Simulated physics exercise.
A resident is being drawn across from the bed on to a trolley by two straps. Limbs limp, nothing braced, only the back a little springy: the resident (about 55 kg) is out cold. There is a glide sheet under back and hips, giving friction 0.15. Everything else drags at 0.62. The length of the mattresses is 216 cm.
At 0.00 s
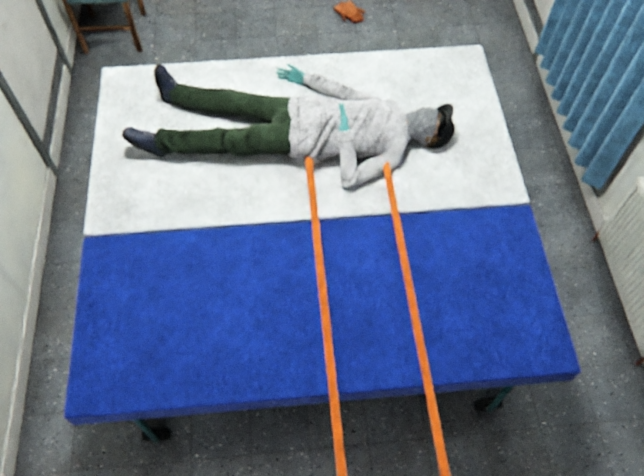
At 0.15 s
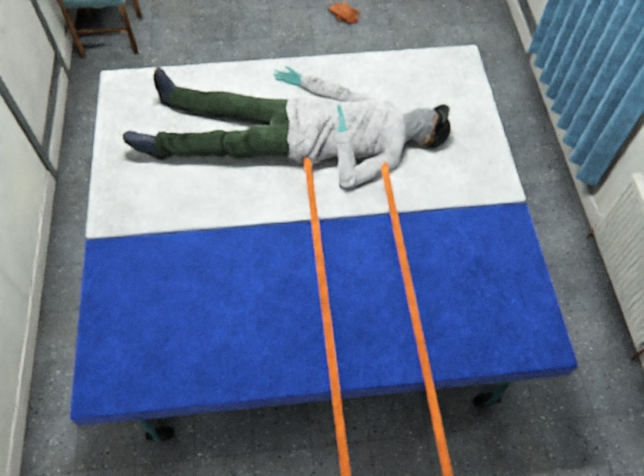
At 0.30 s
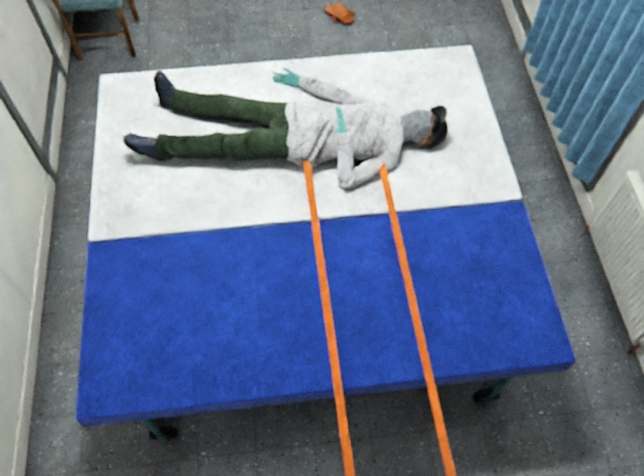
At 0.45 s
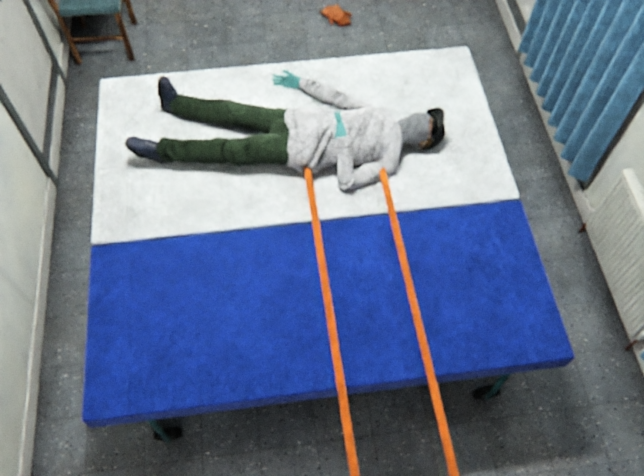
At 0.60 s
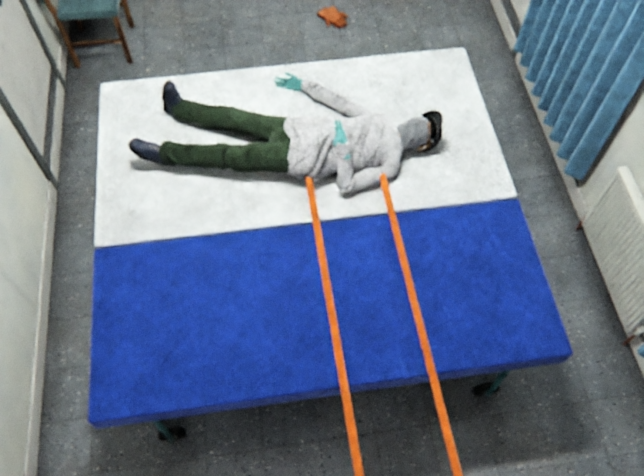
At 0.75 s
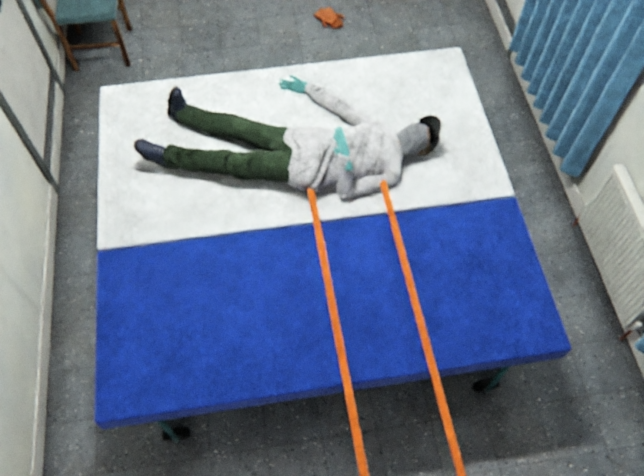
The orange straps slowly drew the limp person in green trousers, lying face up on the white mattress, a short way toward the blue one, the hips shifting while the arms and legs trailed along.
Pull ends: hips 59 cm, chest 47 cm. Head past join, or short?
Short.
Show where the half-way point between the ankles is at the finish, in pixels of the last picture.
Somewhere close to (196, 182).
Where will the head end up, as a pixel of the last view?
Near (430, 184).
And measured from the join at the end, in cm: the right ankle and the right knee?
Right ankle 52 cm short, right knee 24 cm short.
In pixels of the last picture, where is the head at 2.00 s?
Close to pixel (430, 184) in the final frame.
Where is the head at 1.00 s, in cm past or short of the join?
Measured short of the mark: Approx. 30 cm.
After 1.00 s the head is 30 cm short of the join, near (425, 150) in the last picture's view.
After 1.50 s the head is 13 cm short of the join, near (429, 177) in the last picture's view.
After 2.00 s the head is 9 cm short of the join, near (430, 184) in the last picture's view; the right hand 71 cm short of the join.
When all is still (2.6 s), head stops short of the join; left hand crosses the join; right hand stops short of the join; left ankle stops short of the join; right ankle stops short of the join; right knee stops short of the join.
